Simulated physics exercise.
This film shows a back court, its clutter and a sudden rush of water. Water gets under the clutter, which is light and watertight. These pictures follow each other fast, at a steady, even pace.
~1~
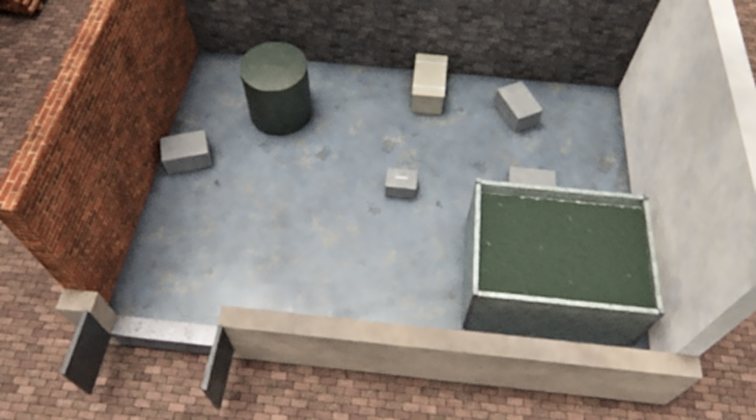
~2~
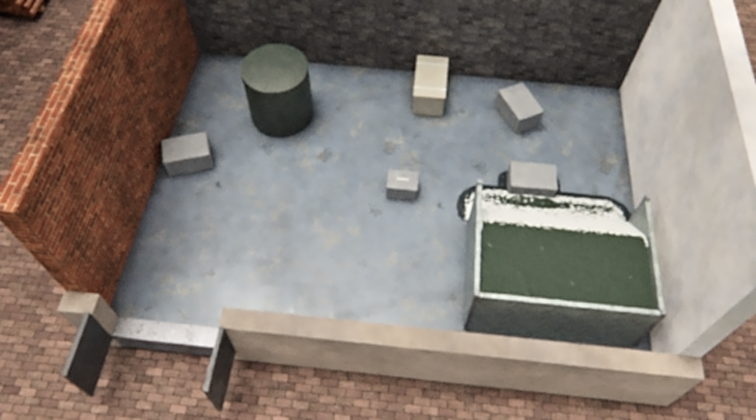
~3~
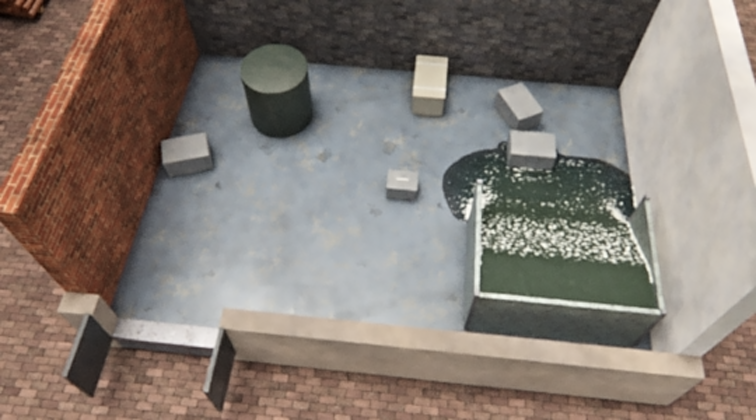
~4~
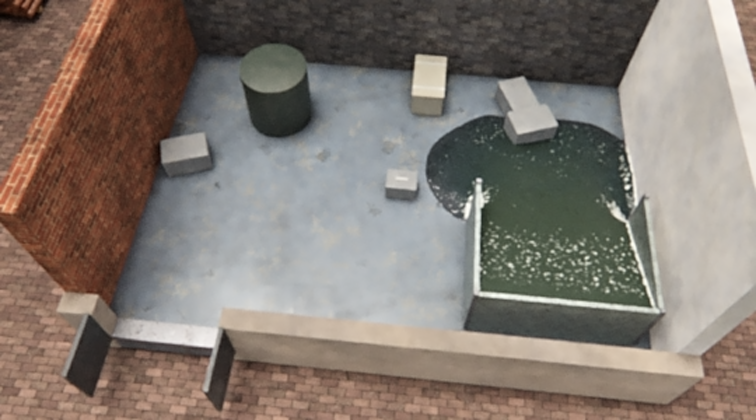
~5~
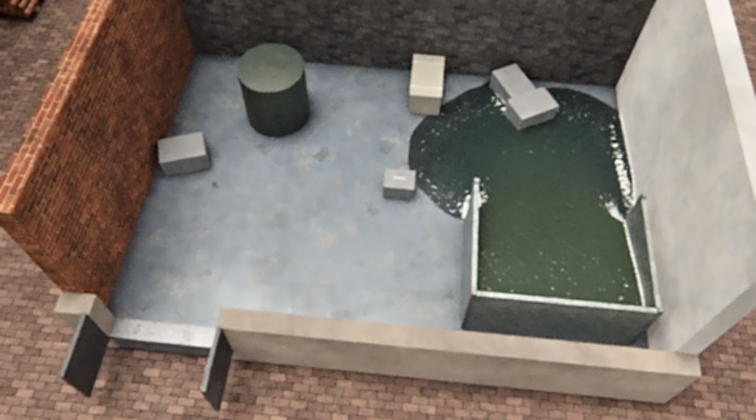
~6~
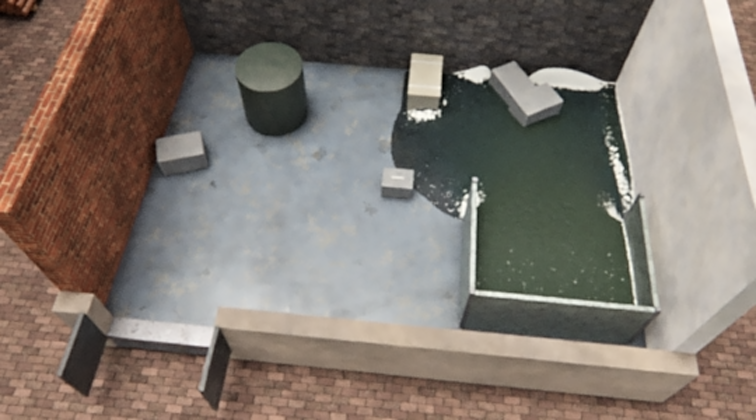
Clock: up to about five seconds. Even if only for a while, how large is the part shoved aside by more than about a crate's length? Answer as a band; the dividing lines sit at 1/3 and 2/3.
2/3 or more.
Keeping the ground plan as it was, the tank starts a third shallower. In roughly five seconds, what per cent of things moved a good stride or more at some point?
Share displaced: Approx. 100 percent.
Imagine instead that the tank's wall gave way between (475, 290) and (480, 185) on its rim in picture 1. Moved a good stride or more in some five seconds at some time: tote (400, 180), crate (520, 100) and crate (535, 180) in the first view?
Results in order: Moved that far / stayed within it / stayed within it.
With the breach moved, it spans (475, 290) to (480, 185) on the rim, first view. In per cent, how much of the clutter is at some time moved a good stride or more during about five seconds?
Roughly 60 percent.
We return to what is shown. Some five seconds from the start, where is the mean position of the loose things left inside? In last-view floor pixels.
Somewhere near (317, 175) in the last view.
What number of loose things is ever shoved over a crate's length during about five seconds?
Number: 5.
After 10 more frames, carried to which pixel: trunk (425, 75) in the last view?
At about (324, 80).
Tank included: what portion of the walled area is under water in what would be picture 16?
By my count it's near 50 in a hundred.
A moment on, 1 of 5 are well off their spots; 2 afloat.
Next, 2 of 5 are well off their spots; 3 afloat.
Later, 5 of 5 are well off their spots; 3 afloat.
In the end, 5 of 5 are well off their spots, and 5 have been at some point; 3 afloat.
